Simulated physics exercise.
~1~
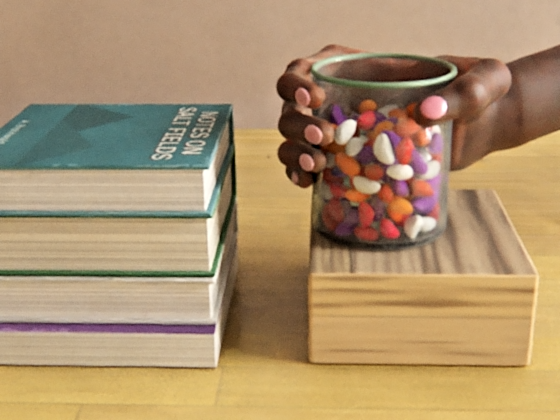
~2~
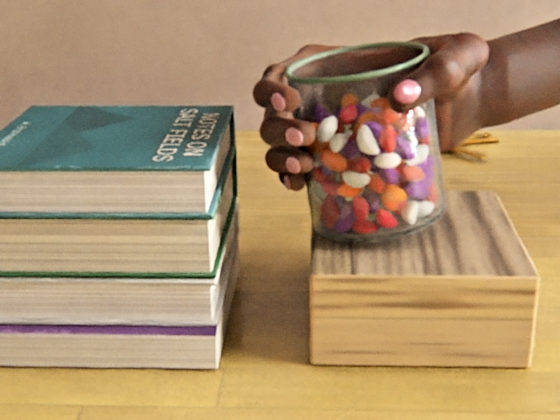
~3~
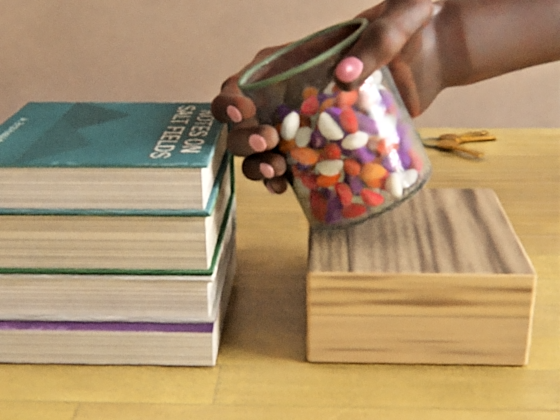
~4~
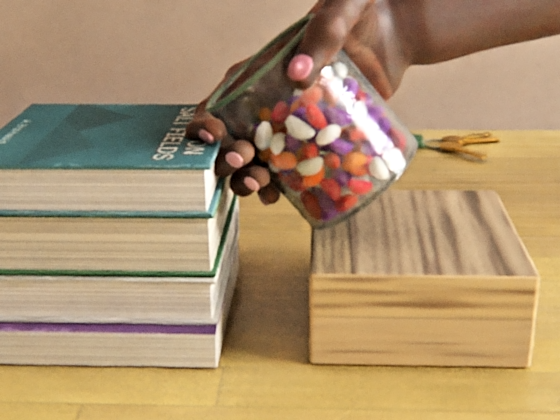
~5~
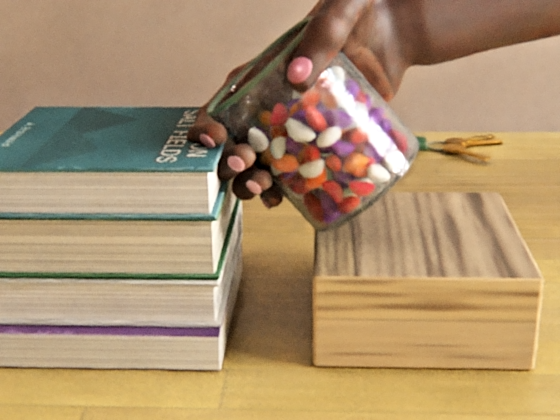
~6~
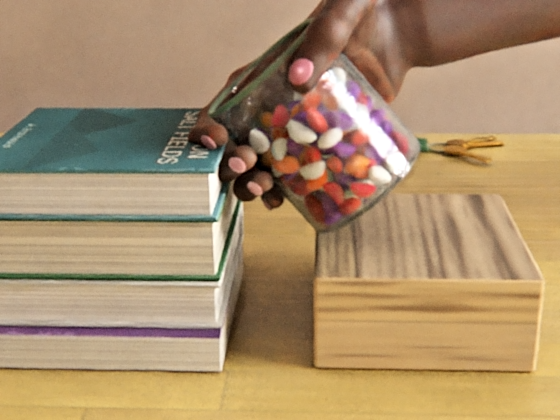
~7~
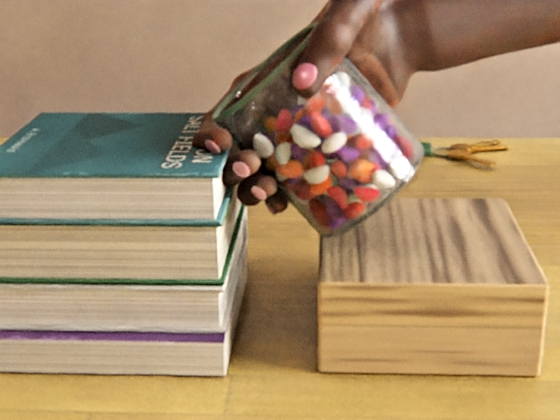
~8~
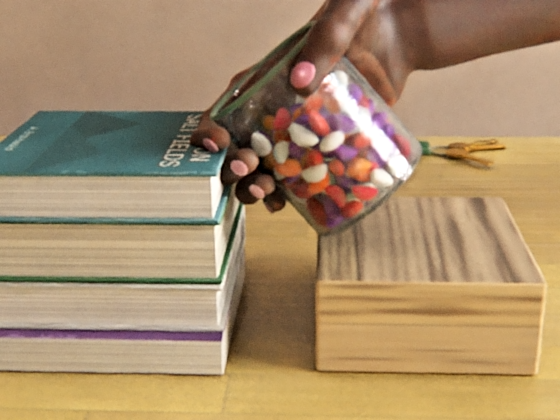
A hand lifted an open glass of colorful candy-like pieces off a wooden block and tipped it left until it rested against a stack of books, where it stayed tilted in the hand's grip with all the pieces still inside.
